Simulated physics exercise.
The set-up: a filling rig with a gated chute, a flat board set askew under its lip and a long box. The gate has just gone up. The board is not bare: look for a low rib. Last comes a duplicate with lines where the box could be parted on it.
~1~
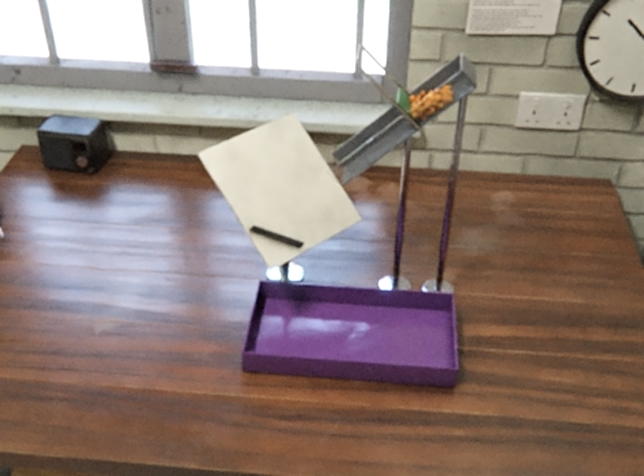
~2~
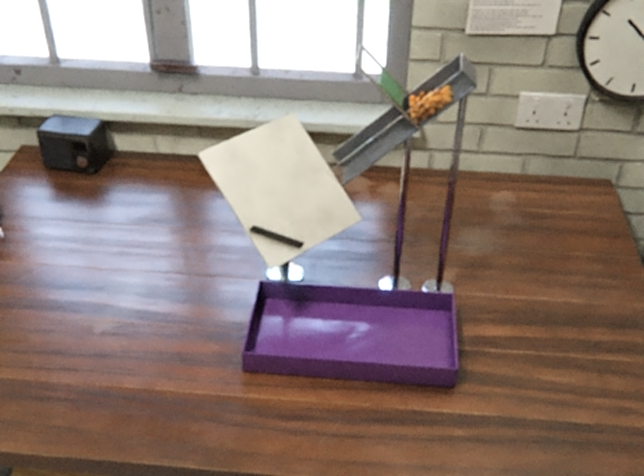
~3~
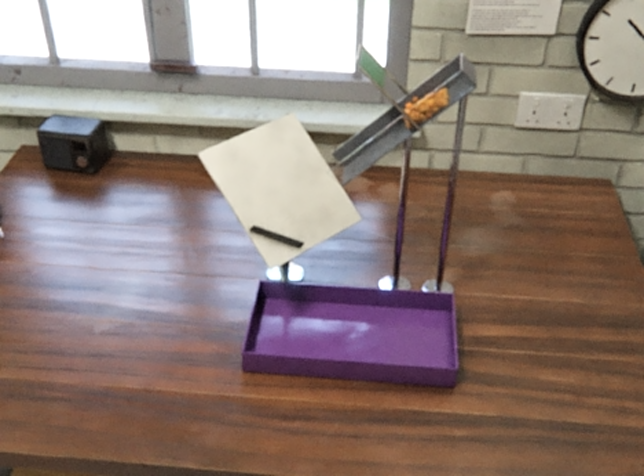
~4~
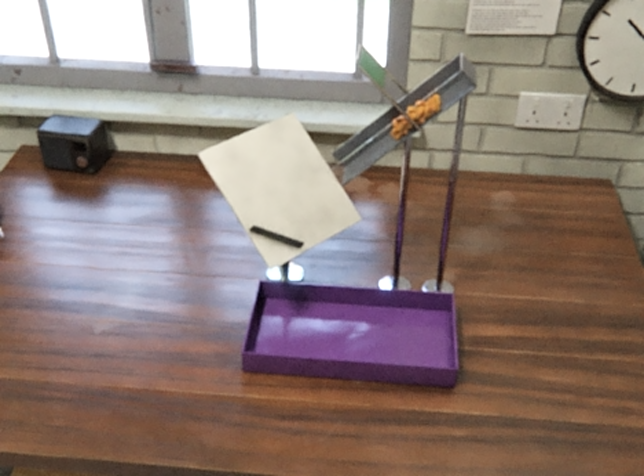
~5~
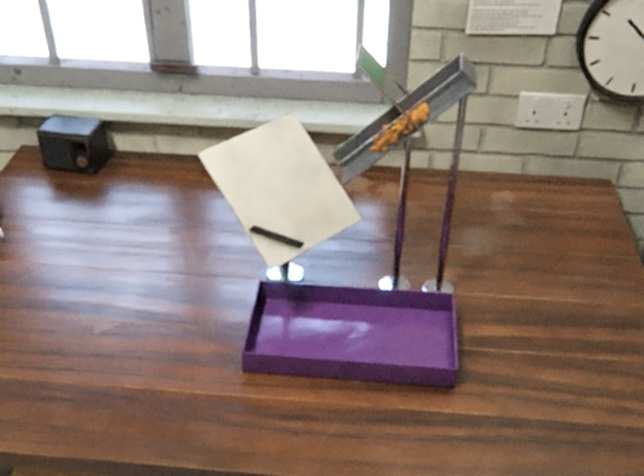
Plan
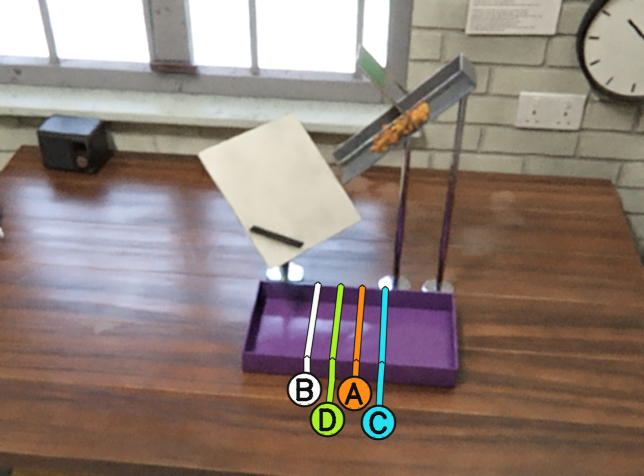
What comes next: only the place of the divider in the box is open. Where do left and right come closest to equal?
Go for D.
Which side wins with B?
More lands on the right.
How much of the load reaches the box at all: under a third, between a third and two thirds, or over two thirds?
About that: Over two thirds.
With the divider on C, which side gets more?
Left.
On the marked copy, line A crosses the front rim at (356, 361); line B crosses the front rim at (307, 357); line C crosses the front rim at (381, 363); line D crosses the front rim at (332, 359).
Choosing A, of what is caught, almost all on the left of the divider, just a few on the right.
Choosing B, of what is caught, about a tenth on the left of the divider, almost all on the right.
Choosing C, of what is caught, every piece on the left of the divider, not one piece on the right.
Choosing D, of what is caught, roughly half on the left of the divider, roughly half on the right.
